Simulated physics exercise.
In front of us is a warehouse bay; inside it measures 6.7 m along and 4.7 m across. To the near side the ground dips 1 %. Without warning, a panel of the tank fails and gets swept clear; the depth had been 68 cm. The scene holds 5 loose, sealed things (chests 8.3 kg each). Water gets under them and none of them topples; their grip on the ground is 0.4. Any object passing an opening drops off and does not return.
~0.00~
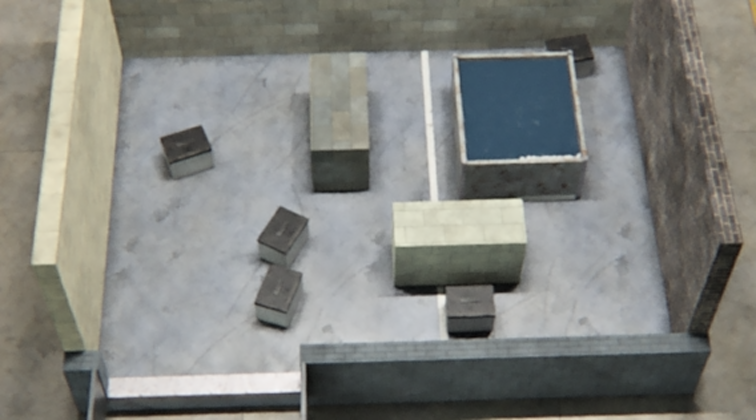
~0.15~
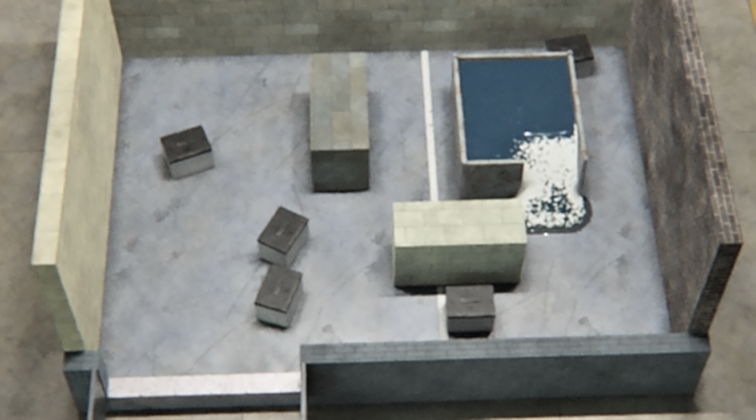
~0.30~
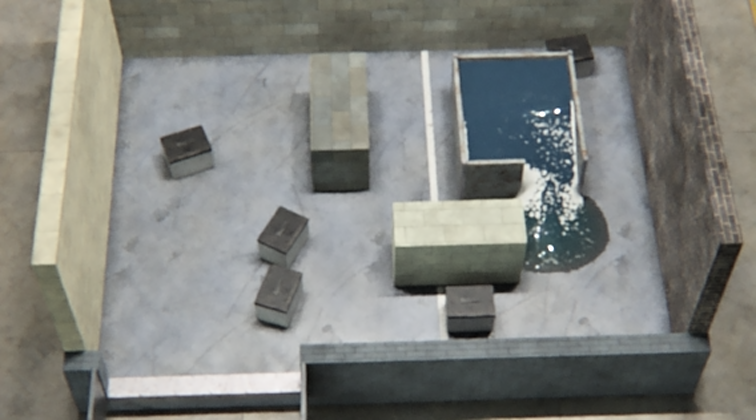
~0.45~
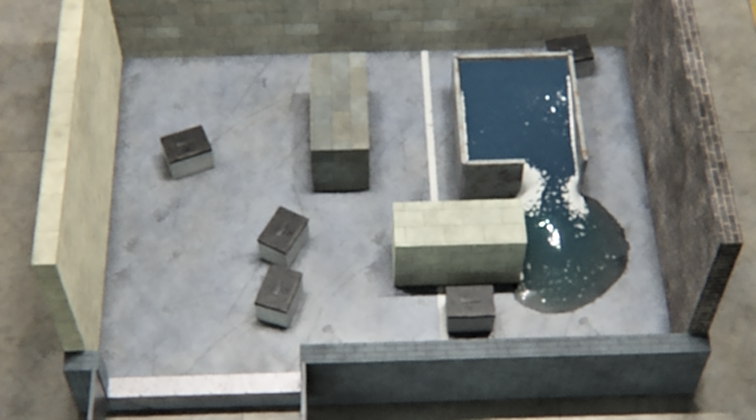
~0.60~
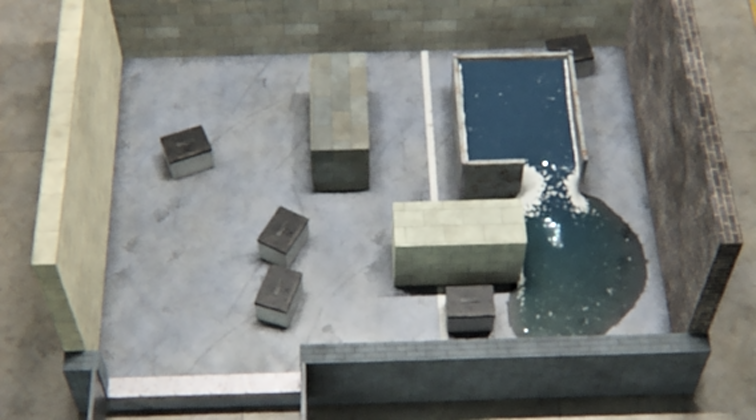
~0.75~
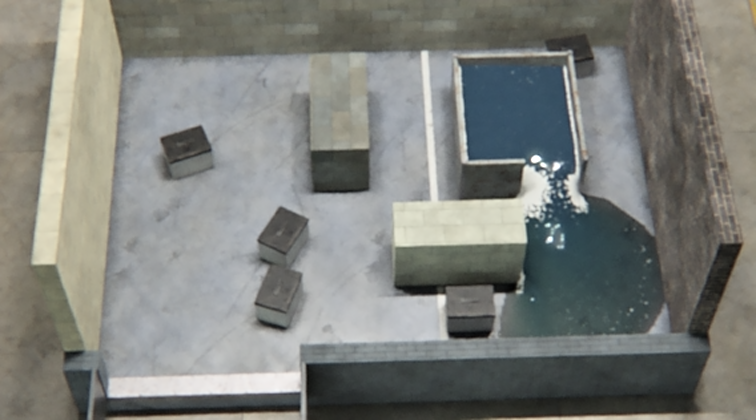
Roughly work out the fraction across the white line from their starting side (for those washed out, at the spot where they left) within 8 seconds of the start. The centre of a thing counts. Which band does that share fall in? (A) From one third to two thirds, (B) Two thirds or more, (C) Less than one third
Option A: From one third to two thirds.
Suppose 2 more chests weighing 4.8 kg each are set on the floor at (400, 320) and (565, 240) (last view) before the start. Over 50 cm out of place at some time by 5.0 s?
In order: Greater and greater.
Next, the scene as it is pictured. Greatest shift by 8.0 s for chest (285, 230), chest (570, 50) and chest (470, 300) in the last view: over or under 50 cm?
In sequence: Exceeds it / exceeds it / exceeds it.
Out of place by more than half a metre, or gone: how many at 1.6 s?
I make it 0 by then.
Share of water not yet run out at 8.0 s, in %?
Still held: Near 90 %.
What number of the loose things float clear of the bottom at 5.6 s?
It comes to 1.
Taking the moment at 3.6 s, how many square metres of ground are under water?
Around 18 m2 of it.
After 1.6 s 0 of 5 are over the mark; 0 afloat.
After 3.6 s 0 of 5 are over the mark; 0 afloat.
After 5.6 s 1 of 5 are over the mark; 1 afloat.
After 8.0 s 2 of 5 are over the mark; 2 afloat.
